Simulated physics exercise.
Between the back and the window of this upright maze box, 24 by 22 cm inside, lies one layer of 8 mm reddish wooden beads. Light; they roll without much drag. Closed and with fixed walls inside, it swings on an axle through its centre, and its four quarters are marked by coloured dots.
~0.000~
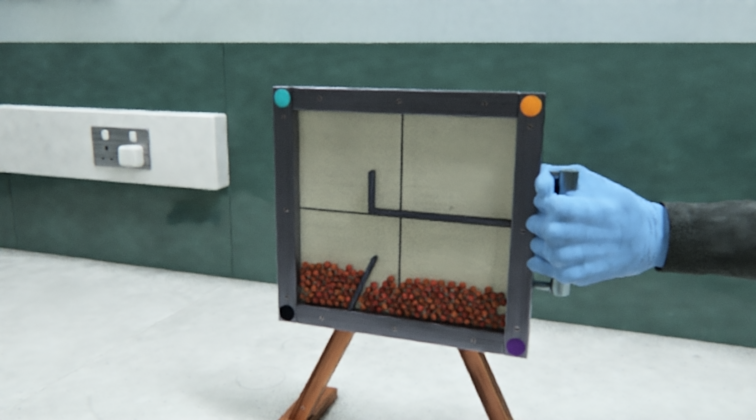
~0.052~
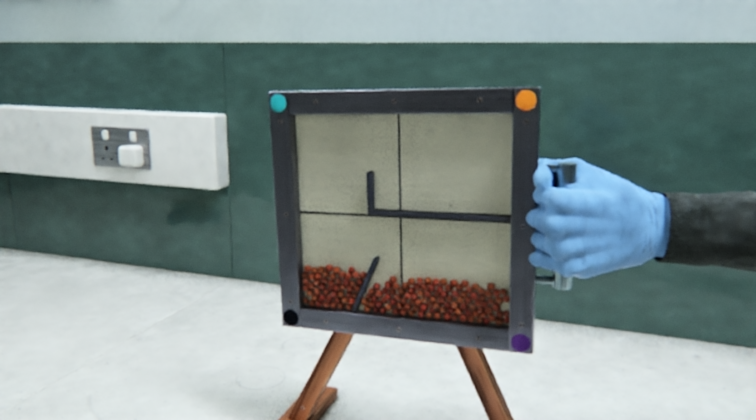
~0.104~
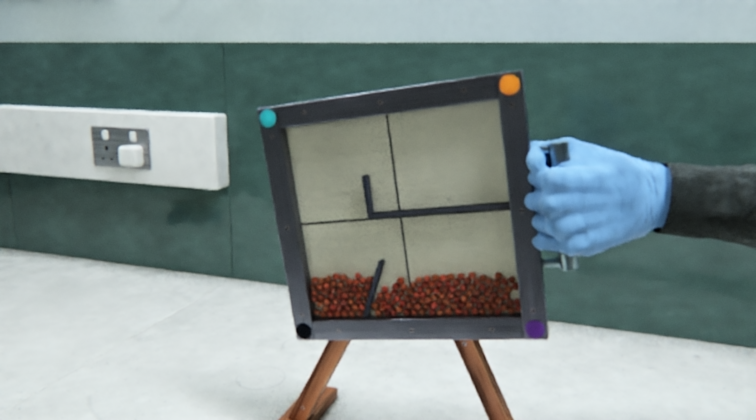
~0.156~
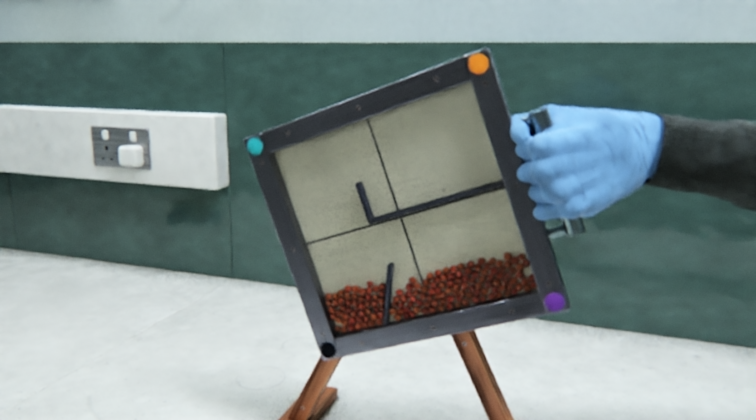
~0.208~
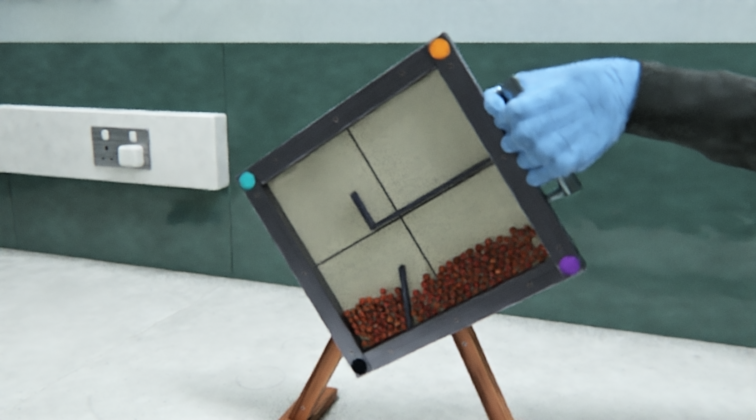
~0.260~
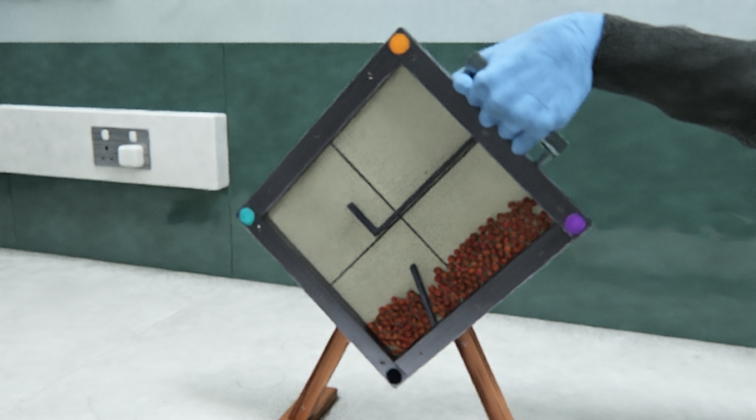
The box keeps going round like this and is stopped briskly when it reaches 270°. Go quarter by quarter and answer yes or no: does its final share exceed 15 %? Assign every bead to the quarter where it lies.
Orange quarter - yes; black quarter - no; turquoise quarter - no; purple quarter - yes.
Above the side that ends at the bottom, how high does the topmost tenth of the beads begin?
Roughly 6 cm.
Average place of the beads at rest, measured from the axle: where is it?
Offset from axle: Approx. 3 cm right, 9 cm below.
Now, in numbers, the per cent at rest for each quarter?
Final shares in per cent - orange quarter: 65, black quarter: 0, turquoise quarter: 0, purple quarter: 35.
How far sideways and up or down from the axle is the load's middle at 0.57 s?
The middle sits some 7 centimetres right and 1 centimetres below the axle.
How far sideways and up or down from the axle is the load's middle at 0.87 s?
4 cm right, 4 cm below.
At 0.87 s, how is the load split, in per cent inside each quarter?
Orange quarter: 10; black quarter: 10; turquoise quarter: 55; purple quarter: 25.
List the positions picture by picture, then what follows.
Level, about 160 beads; beads centred (398, 296); top one (327, 265); orange (531, 106), black (287, 313), turquoise (282, 98), purple (516, 347), in the first picture.
Turned 2° anticlockwise; beads centred (401, 296); top one (465, 283), in the second picture.
Turned 9° anticlockwise; beads centred (410, 296); top one (498, 276), in the third picture.
Turned 21° anticlockwise; beads centred (425, 294); top one (522, 257), in the fourth picture.
Turned 34° anticlockwise; beads centred (442, 288); top one (527, 228), in the fifth picture.
Turned 47° anticlockwise; beads centred (456, 279); top one (526, 200); orange (399, 44), black (394, 376), turquoise (247, 216), purple (575, 224); walls (476, 135) to (351, 206) (hooked), (436, 327) to (413, 267), in the sixth picture.
After 0.57 s it has turned 126°, the beads' middle is 7 cm right of and 1 cm below the axle; by quarter, black 65 %, turquoise 15 %, purple 20 %.
After 0.87 s it has turned 202°, the beads' middle is 4 cm right of and 4 cm below the axle; by quarter, orange 10 %, black 10 %, turquoise 55 %, purple 25 %.
Settled by 1.8 s, orange 65 %, black 0 %, turquoise 0 %, purple 35 %.
